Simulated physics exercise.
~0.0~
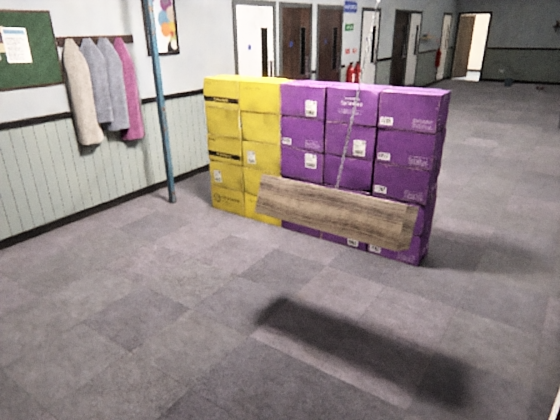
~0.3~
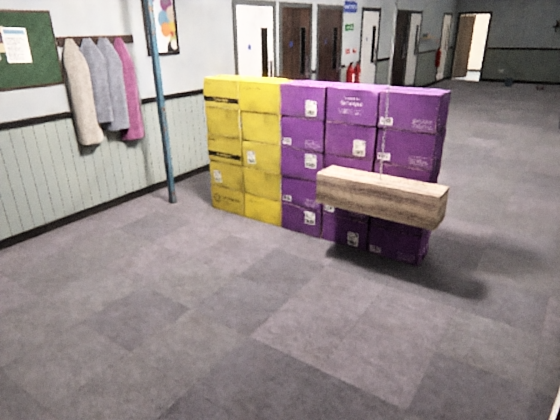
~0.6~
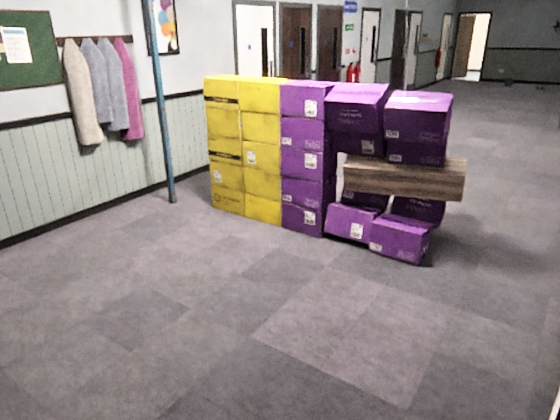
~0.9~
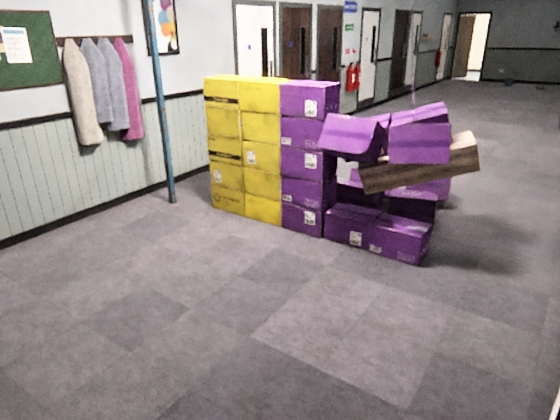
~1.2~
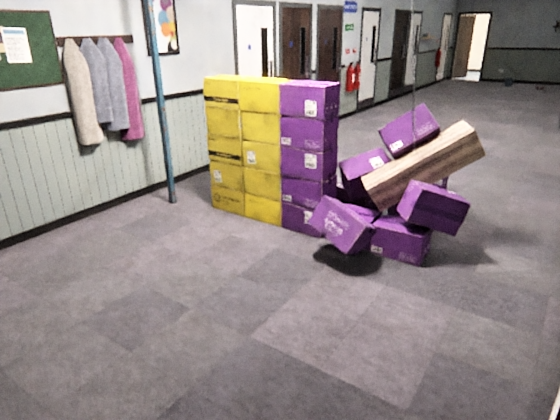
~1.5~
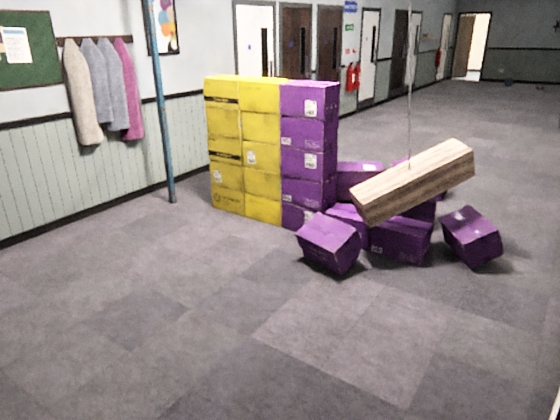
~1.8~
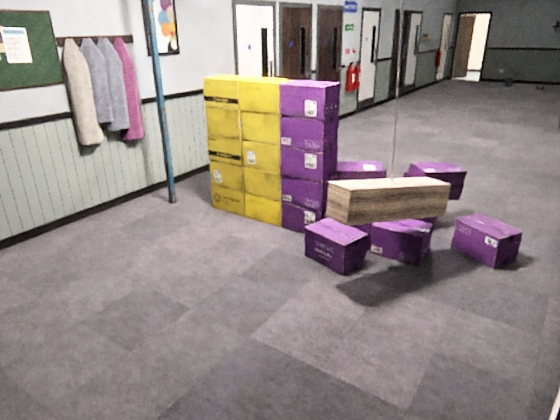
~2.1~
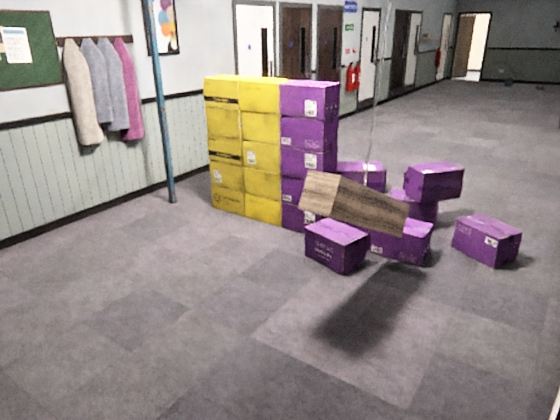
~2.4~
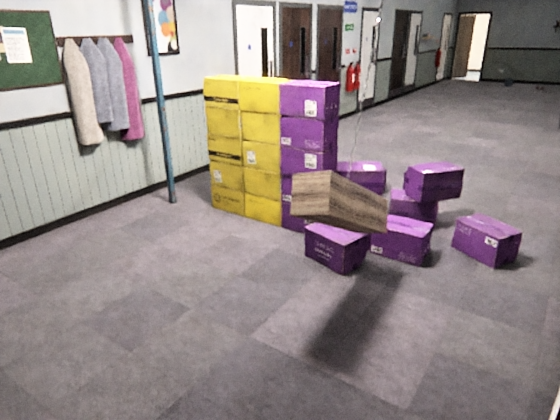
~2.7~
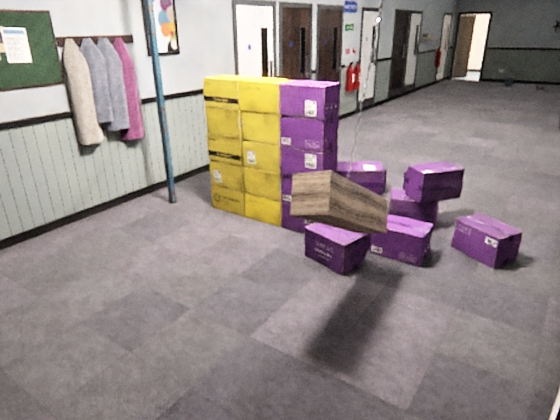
At the start, a wall of yellow and purple cartons stands on a grey floor, with a wooden beam hanging crosswise just in front of its purple end. The beam swings into the right side of the wall, and the purple cartons there are shoved out of line. They tip and tumble as the beam tilts and pushes further in. The beam then swings back, turning on its line, while the fallen cartons settle on the floor. It ends with the beam hanging slanted beside scattered purple cartons, while the yellow cartons and the purple column beside them still stand.
